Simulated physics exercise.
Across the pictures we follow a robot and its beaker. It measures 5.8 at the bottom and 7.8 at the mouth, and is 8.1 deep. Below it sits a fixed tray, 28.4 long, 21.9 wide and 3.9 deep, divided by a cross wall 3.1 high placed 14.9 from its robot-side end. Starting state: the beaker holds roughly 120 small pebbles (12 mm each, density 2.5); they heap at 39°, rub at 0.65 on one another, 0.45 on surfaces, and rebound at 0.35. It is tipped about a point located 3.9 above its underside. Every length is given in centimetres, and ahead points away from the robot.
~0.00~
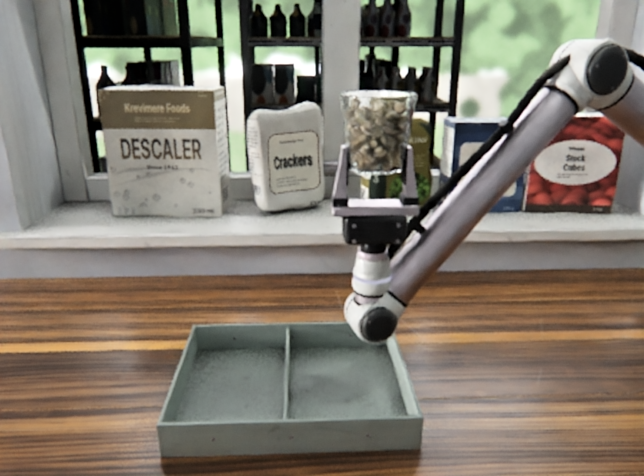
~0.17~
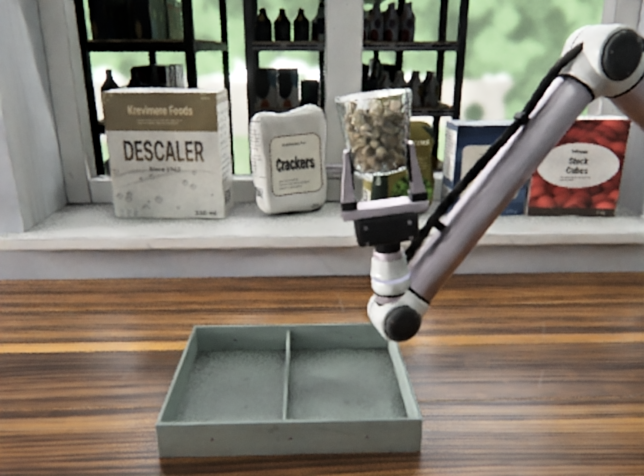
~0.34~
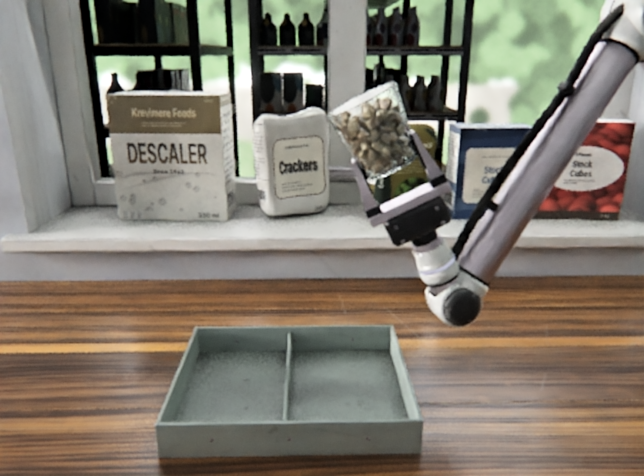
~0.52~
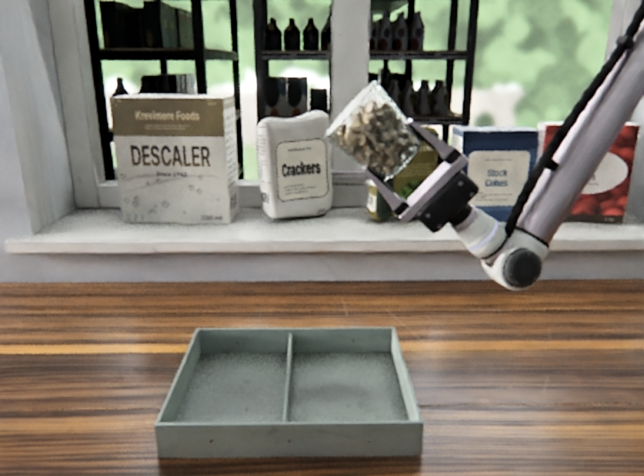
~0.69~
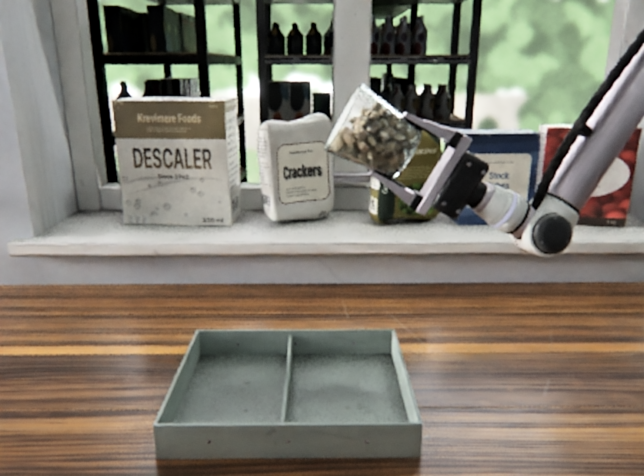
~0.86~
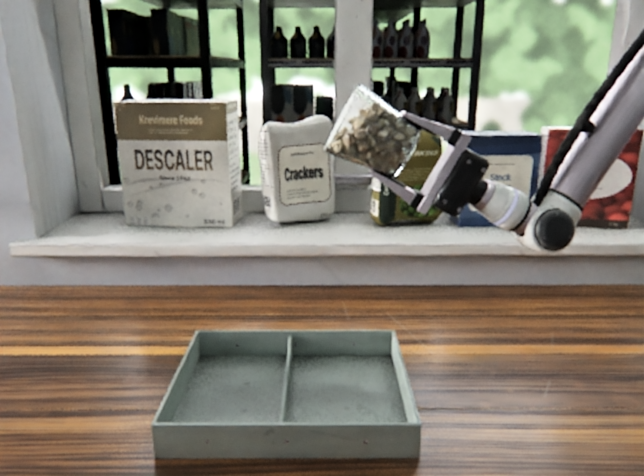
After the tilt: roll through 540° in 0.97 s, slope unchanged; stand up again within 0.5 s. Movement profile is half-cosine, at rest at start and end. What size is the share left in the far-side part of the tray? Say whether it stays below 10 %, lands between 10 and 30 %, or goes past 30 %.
It stays below 10 %.
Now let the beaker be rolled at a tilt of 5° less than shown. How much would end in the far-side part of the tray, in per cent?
It would come to about 0 percent.
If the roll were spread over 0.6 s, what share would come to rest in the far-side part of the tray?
Expected share: Some 0 %.
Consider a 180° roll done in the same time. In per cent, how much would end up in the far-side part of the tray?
Roughly 0 %.
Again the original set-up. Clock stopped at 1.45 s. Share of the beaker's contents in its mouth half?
Mouth-half share: Approx. 50 %.
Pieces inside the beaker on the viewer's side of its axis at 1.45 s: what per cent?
I'd say about 55 per cent sits in the front half.
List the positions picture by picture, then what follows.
The first picture shows the beaker middle at (377, 133), upright; upper third of the load around (380, 117), from x 350 to 405, top at y 105; 125 in the beaker.
The second picture shows the beaker middle at (377, 134), tipped 8°; upper third of the load around (377, 118), from x 350 to 400, top at y 105.
The third picture shows the beaker middle at (377, 135), tipped 26°; upper third of the load around (376, 120), from x 345 to 410, top at y 105.
The fourth picture shows the beaker middle at (377, 136), tipped 48°; upper third of the load around (377, 120), from x 340 to 410, top at y 105.
The fifth picture shows the beaker middle at (376, 137), tipped 61°; upper third of the load around (379, 124), from x 340 to 410, top at y 105.
The sixth picture shows the beaker middle at (375, 136), tipped 62°; upper third of the load around (377, 124), from x 335 to 410, top at y 105; 125 in the beaker.
After 1.45 s, tipped 62°, highest piece 37 above the table; 124 in the beaker, 1 in flight or on a rim.
After 2.04 s, tipped 39°, highest piece 37 above the table; 124 in the beaker, 1 in the far-side part.
After 2.53 s, upright, highest piece 38 above the table; 124 in the beaker, 1 in the far-side part.
After 3.23 s, upright, highest piece 38 above the table; 124 in the beaker, 1 in the far-side part.
In the end, 124 in the beaker, 1 in the far-side part. That is 1 % in the far-side part of the tray.
